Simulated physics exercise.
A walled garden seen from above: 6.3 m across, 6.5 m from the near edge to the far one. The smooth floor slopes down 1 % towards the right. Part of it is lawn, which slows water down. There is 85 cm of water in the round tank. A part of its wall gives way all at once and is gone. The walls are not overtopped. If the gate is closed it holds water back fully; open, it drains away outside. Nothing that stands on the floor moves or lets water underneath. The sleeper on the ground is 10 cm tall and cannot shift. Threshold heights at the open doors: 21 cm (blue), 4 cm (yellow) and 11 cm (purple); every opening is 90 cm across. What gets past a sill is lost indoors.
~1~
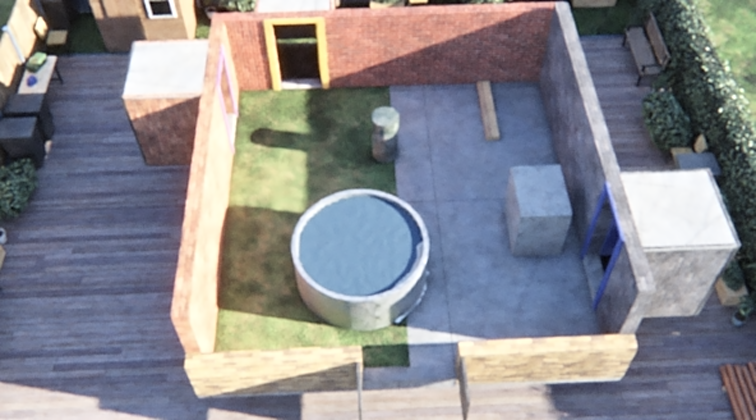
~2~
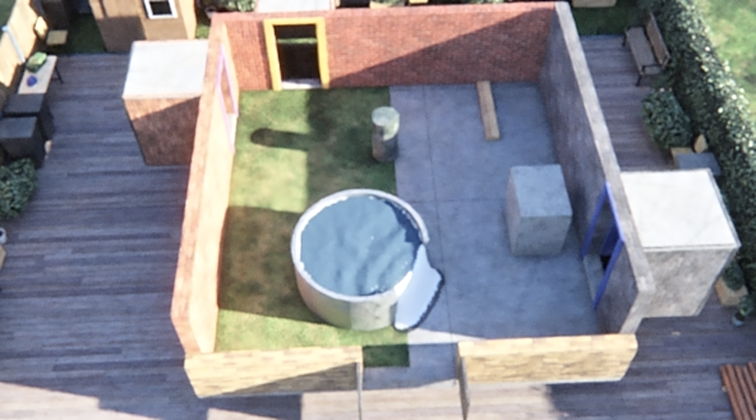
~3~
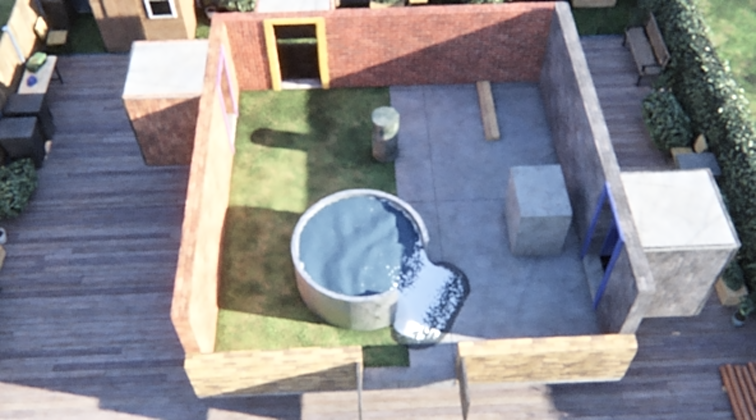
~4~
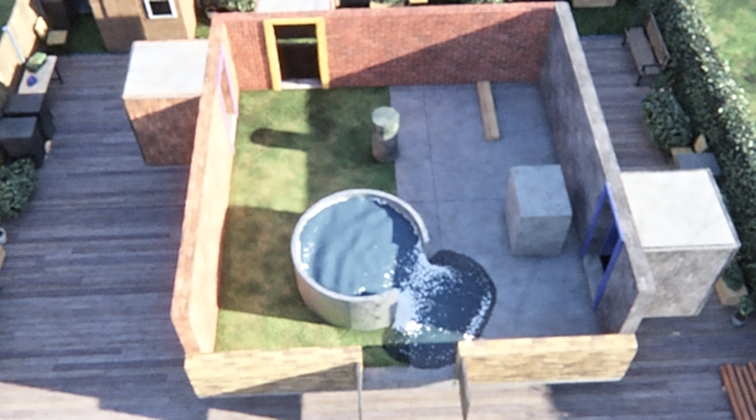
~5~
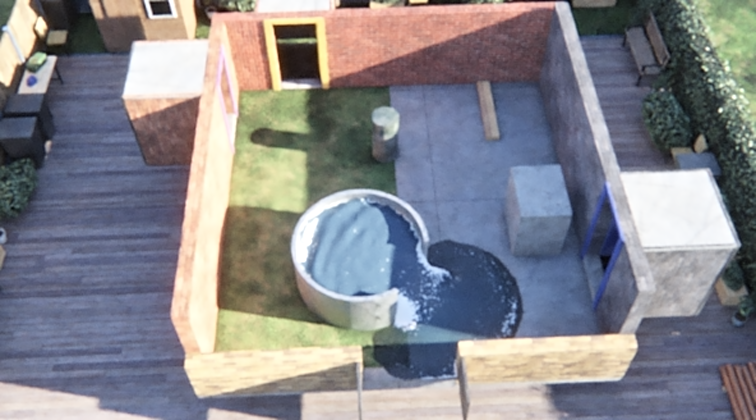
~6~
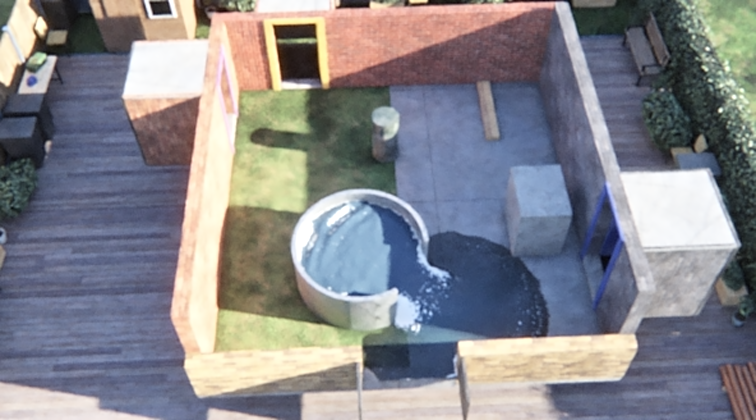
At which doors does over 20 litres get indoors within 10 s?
The water let in: At the blue door it exceeds the limit; at the yellow door it stays under the limit; at the purple door it stays under the limit.
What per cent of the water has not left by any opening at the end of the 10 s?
Roughly 76 in a hundred.
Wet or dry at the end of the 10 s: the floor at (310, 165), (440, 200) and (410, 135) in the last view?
In that order: Flooded, under water, under water.
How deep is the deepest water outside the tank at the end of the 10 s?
Up to some 12 cm.
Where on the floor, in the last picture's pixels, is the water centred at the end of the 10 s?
Around (449, 203).
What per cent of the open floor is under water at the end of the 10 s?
Near 80 per cent is wet.
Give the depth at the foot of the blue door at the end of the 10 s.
About 11.5 cm.
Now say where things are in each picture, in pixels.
The first frame shows still water, 85 cm deep, in the round tank at (360, 245).
In the second frame, the front is at (402, 329), 0.7 m from the gap at (417, 288); 0.3 m2 of floor is under water; 85 cm left at the back of the round tank.
In the third frame, the front is at (414, 345), 0.9 m from the gap at (417, 289); 1.0 m2 of floor is under water; 85 cm left at the back of the round tank.
In the fourth frame, the front is at (489, 283), 1.3 m from the gap at (416, 290); 2.4 m2 of floor is under water; 82 cm left at the back of the round tank.
In the fifth frame, water pours out at (416, 290) and has run 1.7 m, to (518, 309); deepest outside 44 cm, 74 cm at the round tank's back.
In the sixth frame, water pours out at (416, 290) and has run 2.2 m, to (541, 337); deepest outside 44 cm, 70 cm at the round tank's back.
A moment later water covers 20 % of the floor and is deepest (68 cm) near (594, 358); blue door 34 cm at the sill, 0 L in, yellow door not reached, purple door not reached.
Soon after water covers 25 % of the floor and is deepest (51 cm) near (605, 358); blue door 35 cm at the sill, 50 L in, yellow door not reached, purple door not reached.
Next water covers 35 % of the floor and is deepest (34 cm) near (492, 352); blue door 27 cm at the sill, 106 L in, yellow door not reached, purple door not reached.
Later on water covers 60 % of the floor and is deepest (22 cm) near (541, 266); blue door 21 cm at the sill, 140 L in, yellow door not reached, purple door not reached.
At the end water covers 80 % of the floor and is deepest (12 cm) near (545, 112); blue door 11 cm at the sill, 141 L in, yellow door 4 cm at the sill, 0 L in, purple door not reached.
